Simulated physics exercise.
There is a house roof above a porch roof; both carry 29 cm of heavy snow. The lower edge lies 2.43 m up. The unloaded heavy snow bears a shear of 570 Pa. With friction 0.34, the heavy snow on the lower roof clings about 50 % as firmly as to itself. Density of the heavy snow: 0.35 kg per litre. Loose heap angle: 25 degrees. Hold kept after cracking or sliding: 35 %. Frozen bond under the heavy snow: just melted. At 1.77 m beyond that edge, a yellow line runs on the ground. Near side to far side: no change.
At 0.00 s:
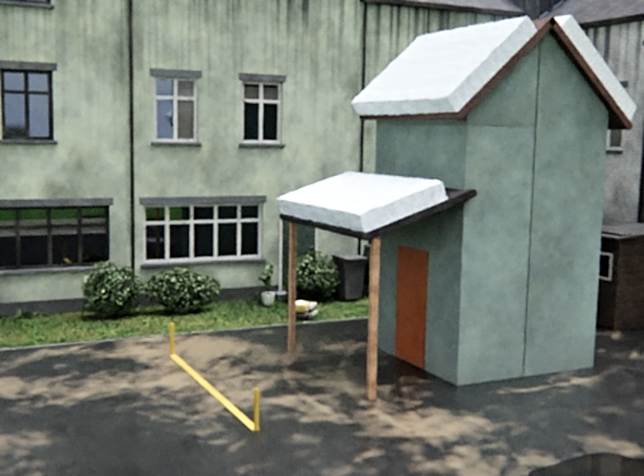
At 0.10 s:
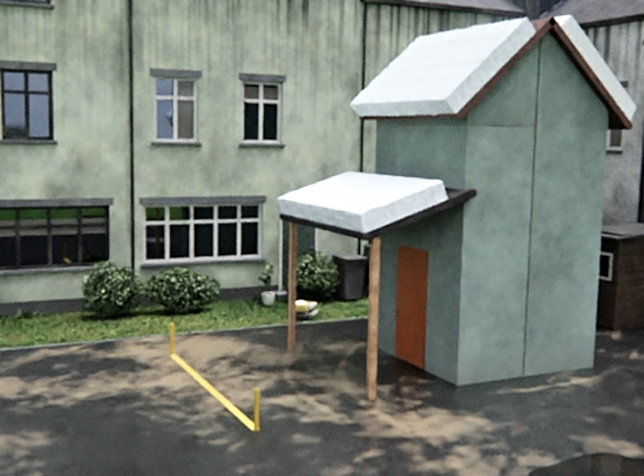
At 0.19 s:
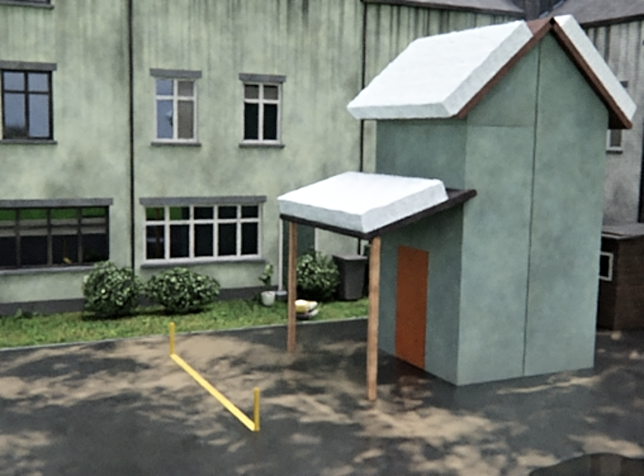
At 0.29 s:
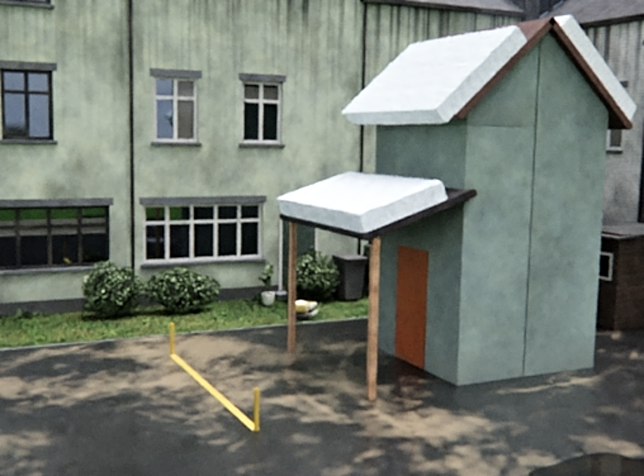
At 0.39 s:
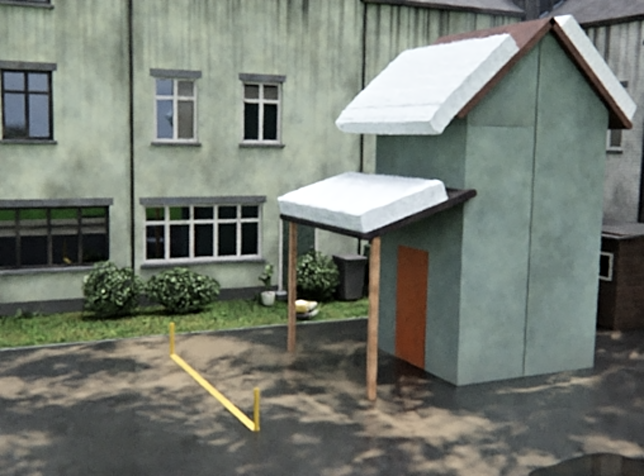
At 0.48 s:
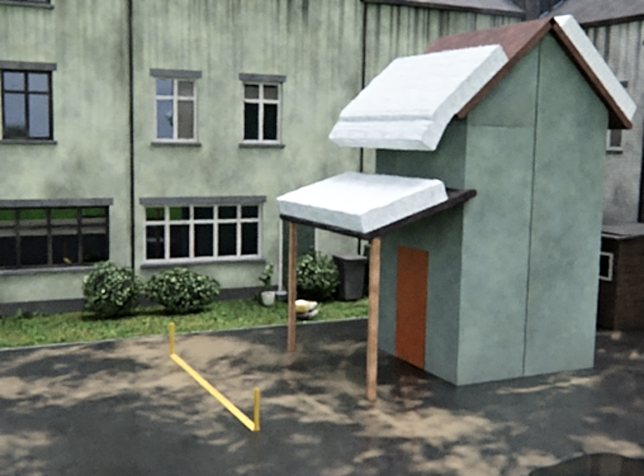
At the start, thick white snow covers the steep upper roof of a narrow green building, with more snow on the porch roof below. The upper left slab slides slowly down and left in one piece, baring reddish-brown roof near the ridge, then juts past the edge above the porch and begins cracking.
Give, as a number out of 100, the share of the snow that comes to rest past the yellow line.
42 out of 100.
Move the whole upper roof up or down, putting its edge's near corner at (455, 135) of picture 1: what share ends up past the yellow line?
30 per cent or so.
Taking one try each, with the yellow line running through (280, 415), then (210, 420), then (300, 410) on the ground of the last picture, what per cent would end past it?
In turn about 55 %, 30 %, 65 %.
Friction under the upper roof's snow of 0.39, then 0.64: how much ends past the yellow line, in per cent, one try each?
One try each gives 30 % and then 18 %.
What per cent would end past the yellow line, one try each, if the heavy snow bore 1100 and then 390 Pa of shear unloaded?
About 30 % first, about 45 % second.
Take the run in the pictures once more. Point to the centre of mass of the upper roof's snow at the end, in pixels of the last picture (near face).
Somewhere about (229, 384), I'd say.
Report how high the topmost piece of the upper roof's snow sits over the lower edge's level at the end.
I'd put it at around 0.7 m up.
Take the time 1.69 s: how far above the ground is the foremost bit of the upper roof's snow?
I'd say around 0.0 metres.
After 1.04 s, none is below the lower edge and 0 % is past the line.
After 1.69 s, 67 % is below the lower edge and 27 % is past the line.
After 2.35 s, 69 % is below the lower edge and 42 % is past the line.
After 3.00 s, 69 % is below the lower edge and 42 % is past the line.
After 3.10 s, 69 % is below the lower edge and 42 % is past the line.
